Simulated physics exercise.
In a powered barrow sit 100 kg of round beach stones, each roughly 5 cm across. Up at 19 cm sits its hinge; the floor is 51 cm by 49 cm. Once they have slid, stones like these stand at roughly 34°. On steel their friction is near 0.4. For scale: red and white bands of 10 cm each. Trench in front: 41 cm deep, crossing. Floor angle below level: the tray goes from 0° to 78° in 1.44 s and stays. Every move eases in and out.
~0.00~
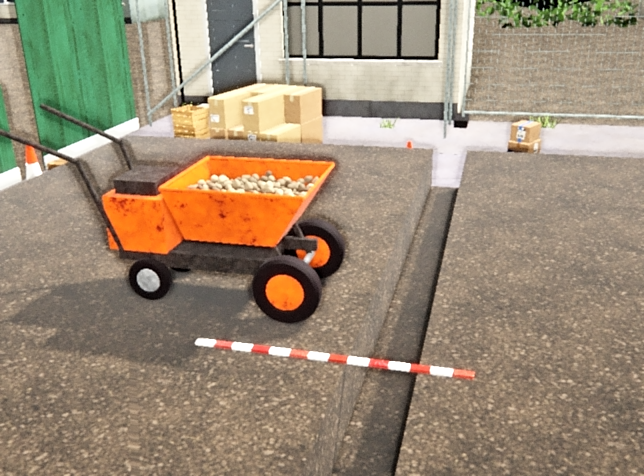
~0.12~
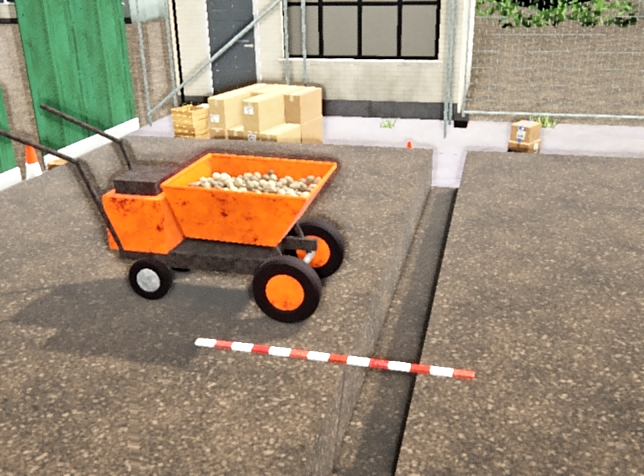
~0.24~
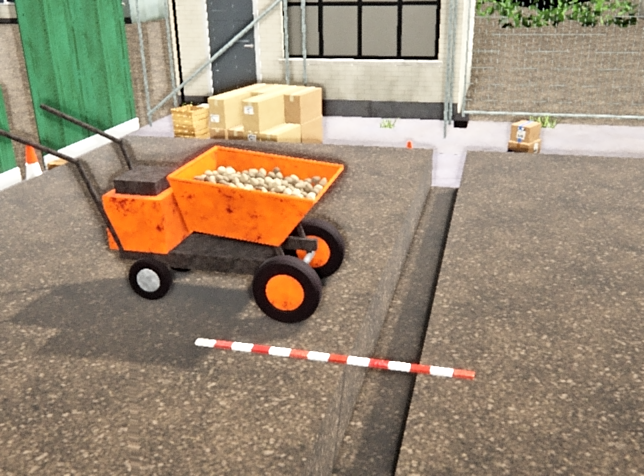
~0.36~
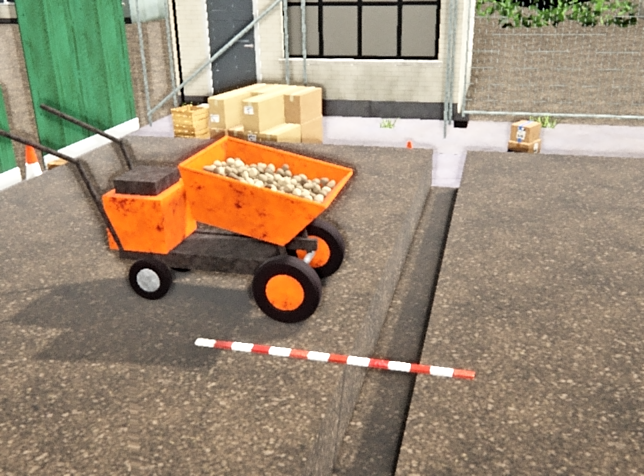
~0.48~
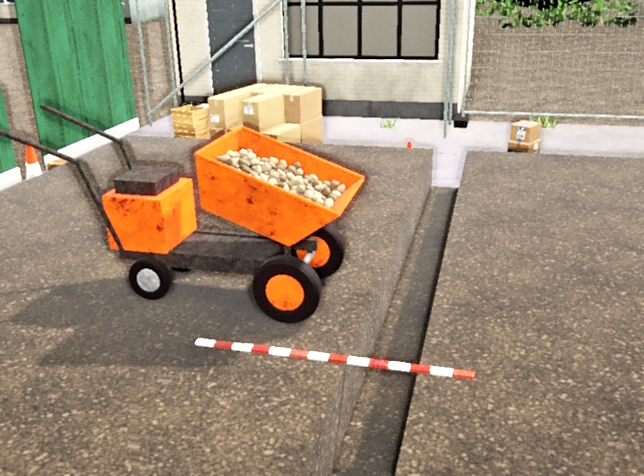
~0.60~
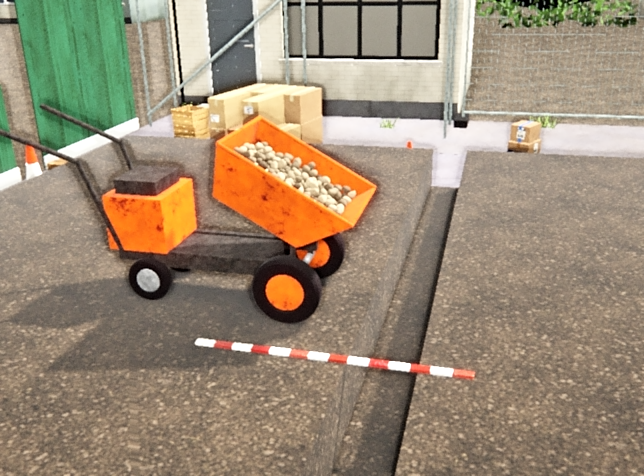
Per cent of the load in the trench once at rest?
About 56 %.
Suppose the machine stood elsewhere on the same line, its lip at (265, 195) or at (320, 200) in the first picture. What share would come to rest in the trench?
It'd be around 100 per cent and after that around 35 per cent.
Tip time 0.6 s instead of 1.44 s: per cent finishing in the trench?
About 35%.
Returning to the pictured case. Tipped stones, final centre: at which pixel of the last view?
In the last view, about (424, 358).
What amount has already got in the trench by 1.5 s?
Close to 30 per cent at that time.
After 1.1 s the floor is at 66°; 100 % in the tray; the foremost stones are at (403, 263).
After 1.5 s the floor is at 78°; 39 % in the tray, 29 % in the trench, 32 % past the trench; the foremost stones are at (515, 312).
After 1.9 s the floor is at 78°; 11 % in the tray, 44 % in the trench, 45 % past the trench; the foremost stones are at (589, 322).
After 3.8 s the floor is at 78°; 0 % in the tray, 56 % in the trench, 44 % past the trench; the foremost stones are at (628, 327).
